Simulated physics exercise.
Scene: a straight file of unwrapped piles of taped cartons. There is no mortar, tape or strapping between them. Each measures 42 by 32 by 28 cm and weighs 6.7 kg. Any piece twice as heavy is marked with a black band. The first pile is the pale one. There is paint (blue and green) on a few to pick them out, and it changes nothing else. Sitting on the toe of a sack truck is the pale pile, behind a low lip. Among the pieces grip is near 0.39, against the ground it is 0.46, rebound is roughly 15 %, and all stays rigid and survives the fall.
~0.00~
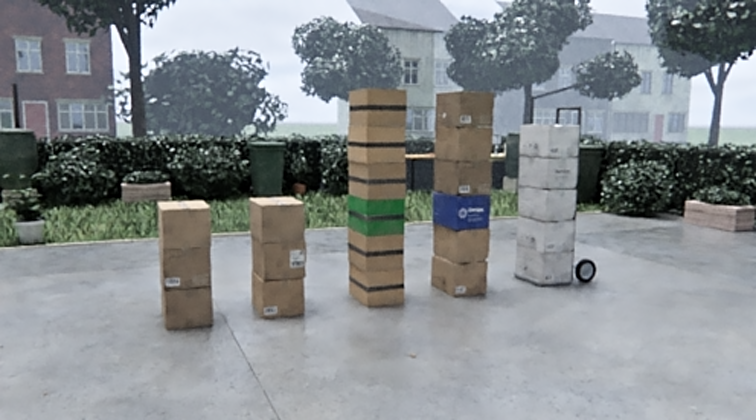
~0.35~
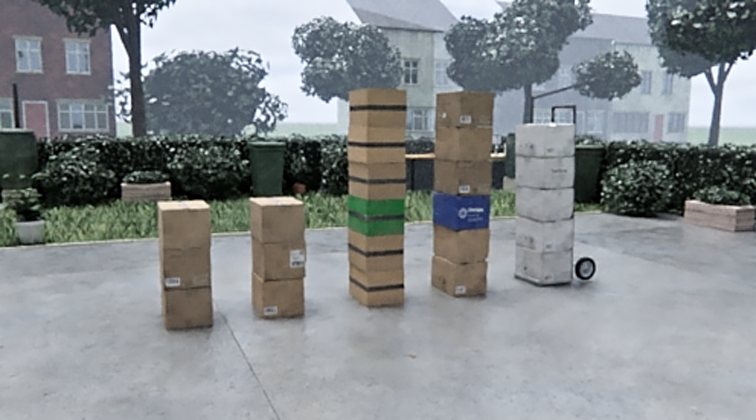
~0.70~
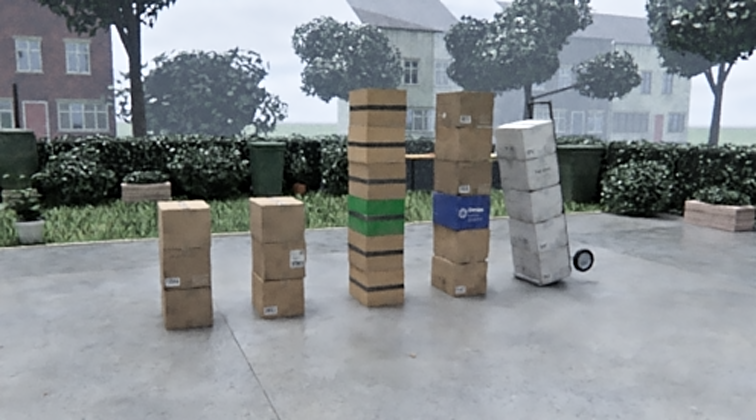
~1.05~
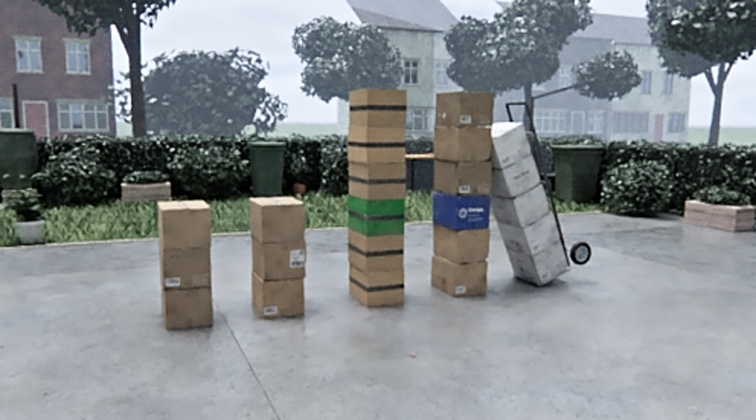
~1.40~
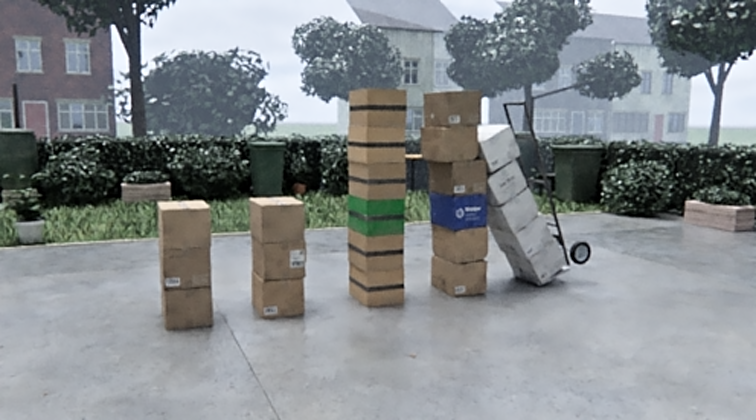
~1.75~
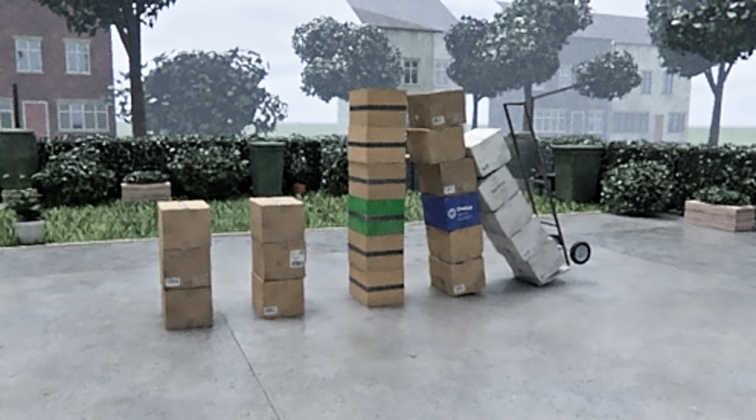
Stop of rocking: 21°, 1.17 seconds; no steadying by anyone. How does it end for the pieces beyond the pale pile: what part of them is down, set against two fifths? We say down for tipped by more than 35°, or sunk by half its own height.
More than two fifths are down.
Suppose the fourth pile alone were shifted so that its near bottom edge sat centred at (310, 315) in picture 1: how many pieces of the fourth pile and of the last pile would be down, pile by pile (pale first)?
Pile by pile: Fourth 3, last 3.
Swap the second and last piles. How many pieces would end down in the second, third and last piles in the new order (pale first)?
Down tally in the new order: Second = 0, third = 0, last = 0.
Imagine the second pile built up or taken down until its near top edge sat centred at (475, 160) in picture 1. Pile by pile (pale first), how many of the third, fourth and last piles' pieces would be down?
Down by pile: Third 6, fourth 3, last 3.
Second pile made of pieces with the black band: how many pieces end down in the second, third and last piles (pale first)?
The tally would be second 0, then third 0, then last 0.
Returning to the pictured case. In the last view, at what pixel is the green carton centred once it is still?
Around (286, 256).
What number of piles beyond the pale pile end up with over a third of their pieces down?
That would be 4 of them.
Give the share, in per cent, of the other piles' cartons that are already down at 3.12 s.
By then 45 %.
Around 2.40 s, 5 of the pale pile down; none of the 18 other cartons down, 11 disturbed; blue carton tipped 23°; green carton tipped 5°.
Around 3.12 s, 5 of the pale pile down; 8 of the 18 other cartons down; blue carton tipped 44°, 22 cm lower; green carton tipped 34°.
Around 3.86 s, 5 of the pale pile down; 16 of the 18 other cartons down; green carton tipped 46°, 28 cm lower; blue carton tipped 46°, 26 cm lower.
Finally (4.9 s), 5 of the pale pile down; 18 of the 18 other cartons down; green carton tipped 47°, 29 cm lower; blue carton tipped 46°, 26 cm lower. That is 100 per cent. Seen by the last camera, middles, green carton near (286, 256), blue carton near (383, 244).
